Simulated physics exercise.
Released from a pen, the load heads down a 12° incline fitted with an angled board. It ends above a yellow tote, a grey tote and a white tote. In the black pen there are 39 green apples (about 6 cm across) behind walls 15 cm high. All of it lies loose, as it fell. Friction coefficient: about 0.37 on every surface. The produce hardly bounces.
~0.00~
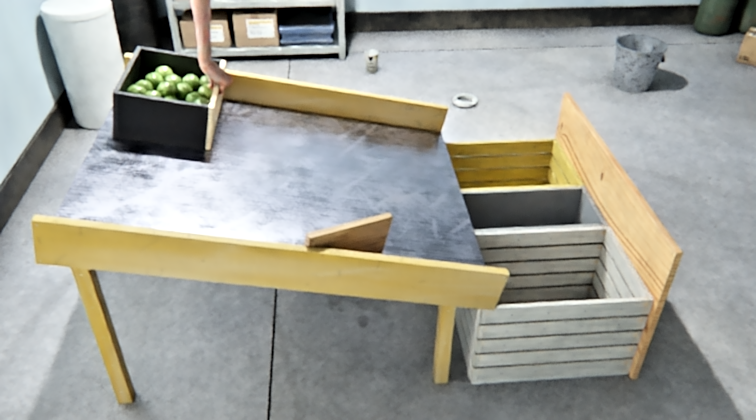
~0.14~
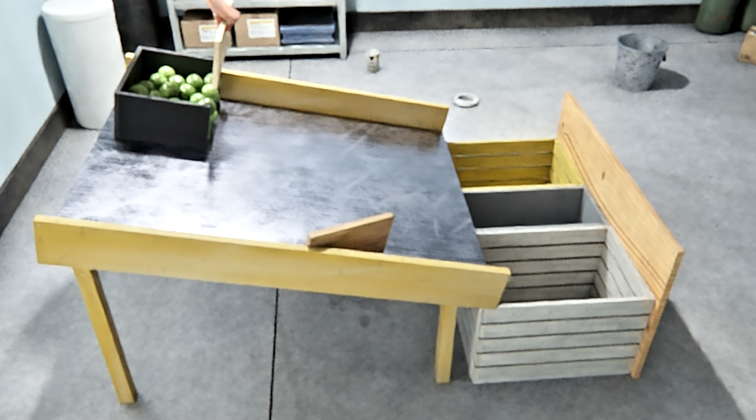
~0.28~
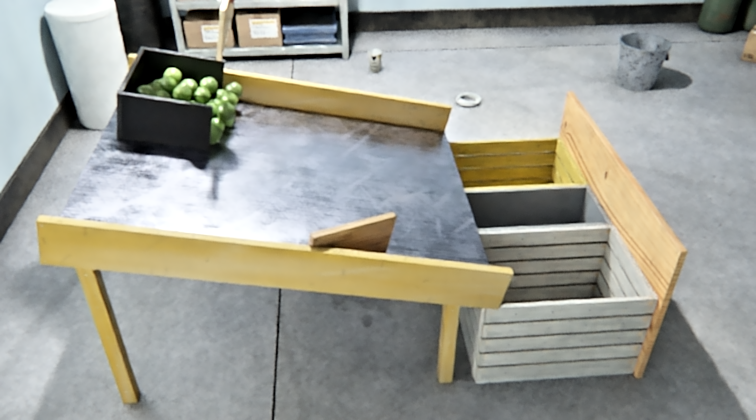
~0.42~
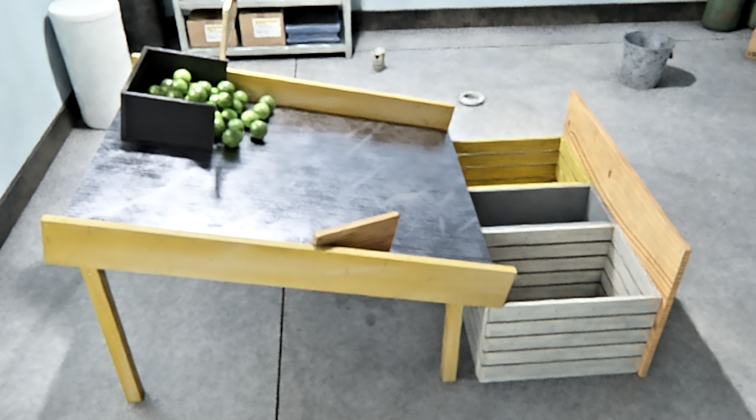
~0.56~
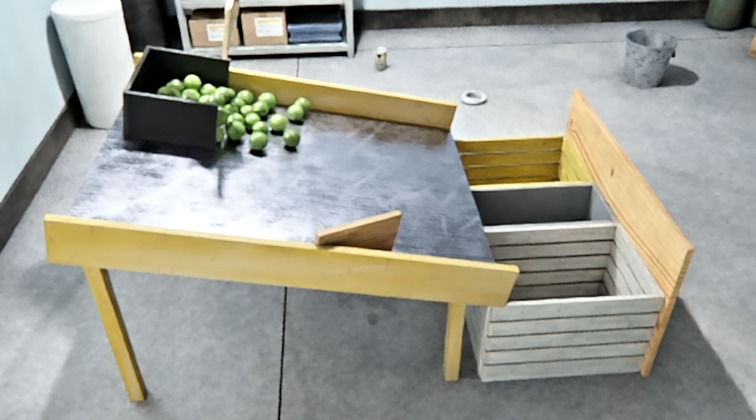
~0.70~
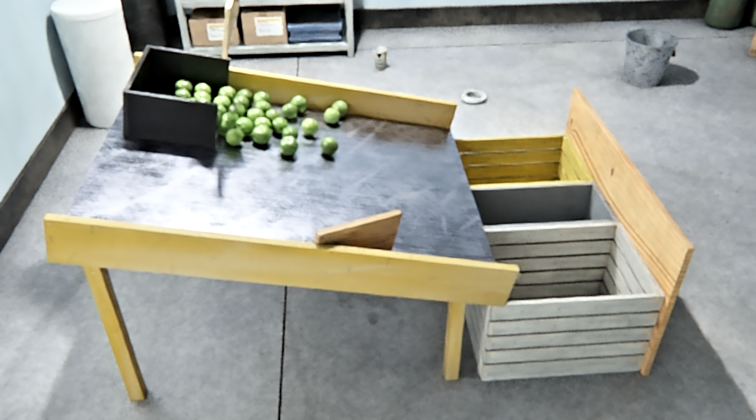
Green apples rolled out of a black bin and spread across a sloping dark tabletop toward the right, after a hand pulled up the wooden gate holding them in, with three open crates standing beyond.
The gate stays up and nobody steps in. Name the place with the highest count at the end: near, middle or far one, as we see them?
Look in the rearmost one, the yellow tote.
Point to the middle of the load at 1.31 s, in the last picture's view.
Near (374, 134).
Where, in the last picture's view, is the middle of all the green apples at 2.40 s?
Around (544, 223).
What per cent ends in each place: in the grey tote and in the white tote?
About 15 and 0 per cent.
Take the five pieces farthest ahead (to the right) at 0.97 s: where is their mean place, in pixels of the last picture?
Around (402, 133).
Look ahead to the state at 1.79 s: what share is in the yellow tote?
About 55 per cent.
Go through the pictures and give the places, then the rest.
In the first frame (each is followed by its nearest rim corner in this view), black pen, (118, 92); yellow tote, (450, 190); none out.
The second frame shows black pen, (119, 92).
The third frame shows black pen, (122, 93); 4 out, the lowest apple at (226, 117).
The fourth frame shows black pen, (125, 92); 9 out, the lowest apple at (267, 104).
The fifth frame shows black pen, (128, 92); 15 out, the lowest apple at (302, 106).
The sixth frame shows black pen, (128, 91); yellow tote, (460, 187); 22 out, the lowest apple at (340, 109).
After 0.97 s, 8 still in the black pen and 31 on the slope.
After 1.31 s, 1 still in the black pen, 4 in the yellow tote, 1 in the grey tote, 29 on the slope and 4 in the air.
After 1.79 s, 22 in the yellow tote, 4 in the grey tote, 9 on the slope and 4 in the air.
Final count (at 2.40 s), 33 in the yellow tote and 6 in the grey tote.
